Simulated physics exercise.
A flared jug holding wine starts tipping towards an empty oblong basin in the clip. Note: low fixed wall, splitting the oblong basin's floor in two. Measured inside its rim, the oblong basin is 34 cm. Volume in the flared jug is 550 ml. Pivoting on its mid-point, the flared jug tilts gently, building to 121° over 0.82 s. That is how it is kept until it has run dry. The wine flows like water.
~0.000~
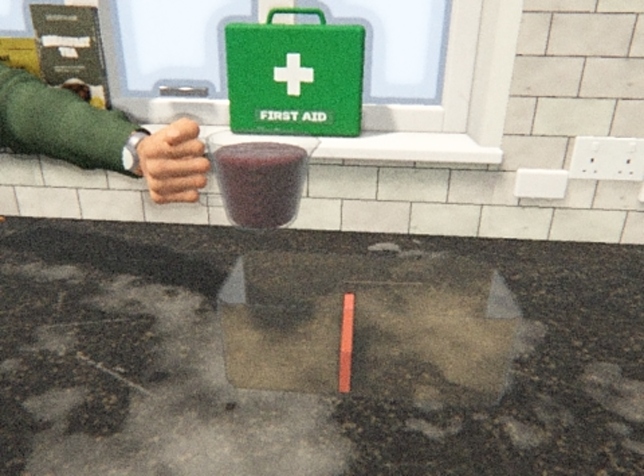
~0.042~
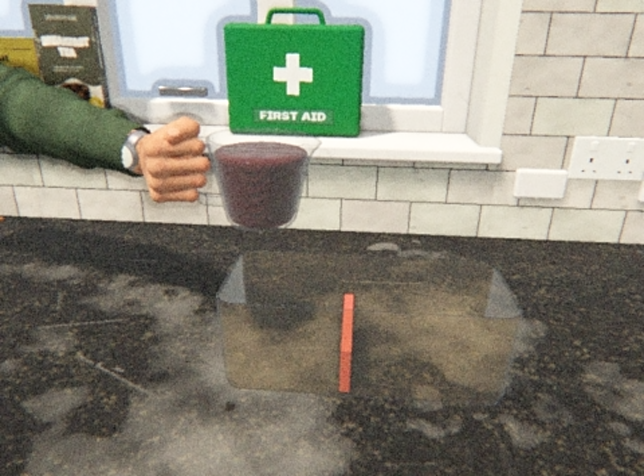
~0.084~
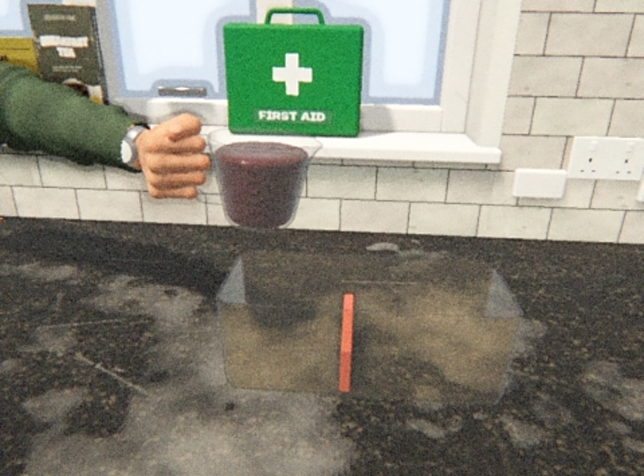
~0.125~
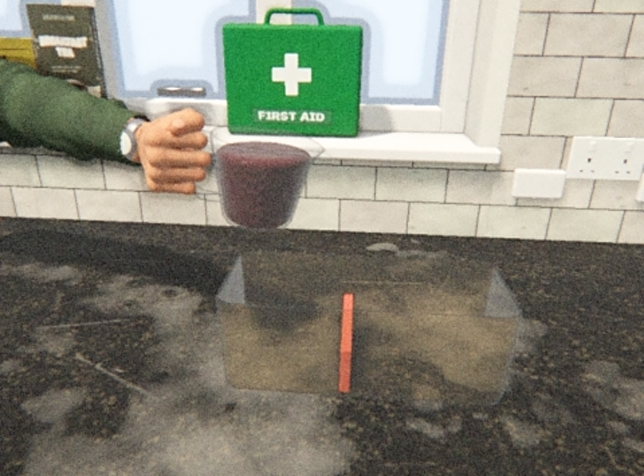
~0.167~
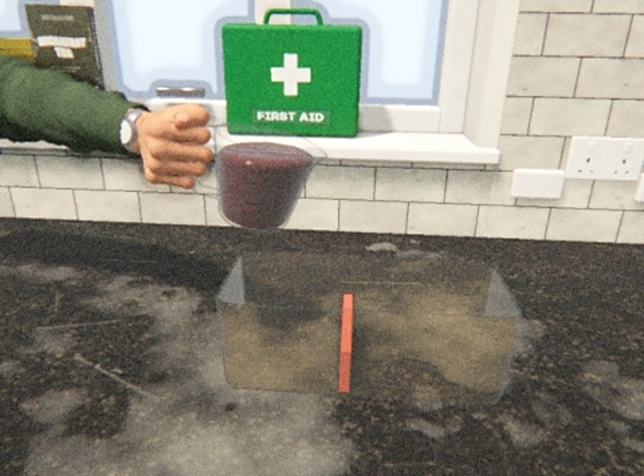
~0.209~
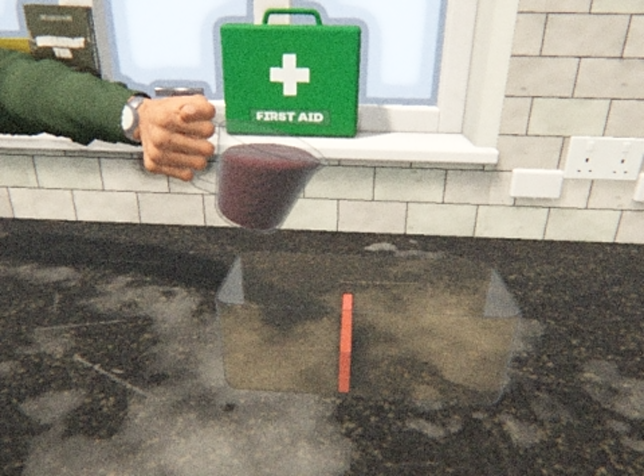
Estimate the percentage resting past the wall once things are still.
I would say roughly 58 percent.
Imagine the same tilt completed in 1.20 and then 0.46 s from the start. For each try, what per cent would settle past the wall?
I'd expect close to 70 per cent and then close to 40 per cent.
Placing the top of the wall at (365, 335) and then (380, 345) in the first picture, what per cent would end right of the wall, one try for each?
40 then 25 %.
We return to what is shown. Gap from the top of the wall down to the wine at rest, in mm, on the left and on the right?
About 48 mm left, about 46 mm right.
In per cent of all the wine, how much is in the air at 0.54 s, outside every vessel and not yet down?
Roughly 28 %.
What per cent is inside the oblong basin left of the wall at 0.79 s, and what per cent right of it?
Near 38 on the left, 58 on the right.
By 0.54 s the tilt is 90° and 46 per cent is still to pour, 0 is left of the wall and 25 right of it.
By 0.79 s the tilt is 121° and 1 per cent is still to pour, 38 is left of the wall and 57 right of it.
By 1.04 s the tilt is 121° and 0 per cent is still to pour, 41 is left of the wall and 58 right of it.
By 1.32 s the tilt is 121° and 0 per cent is still to pour, 41 is left of the wall and 58 right of it.
At rest 41 per cent lies left of the wall, 58 right of it and 1 outside.
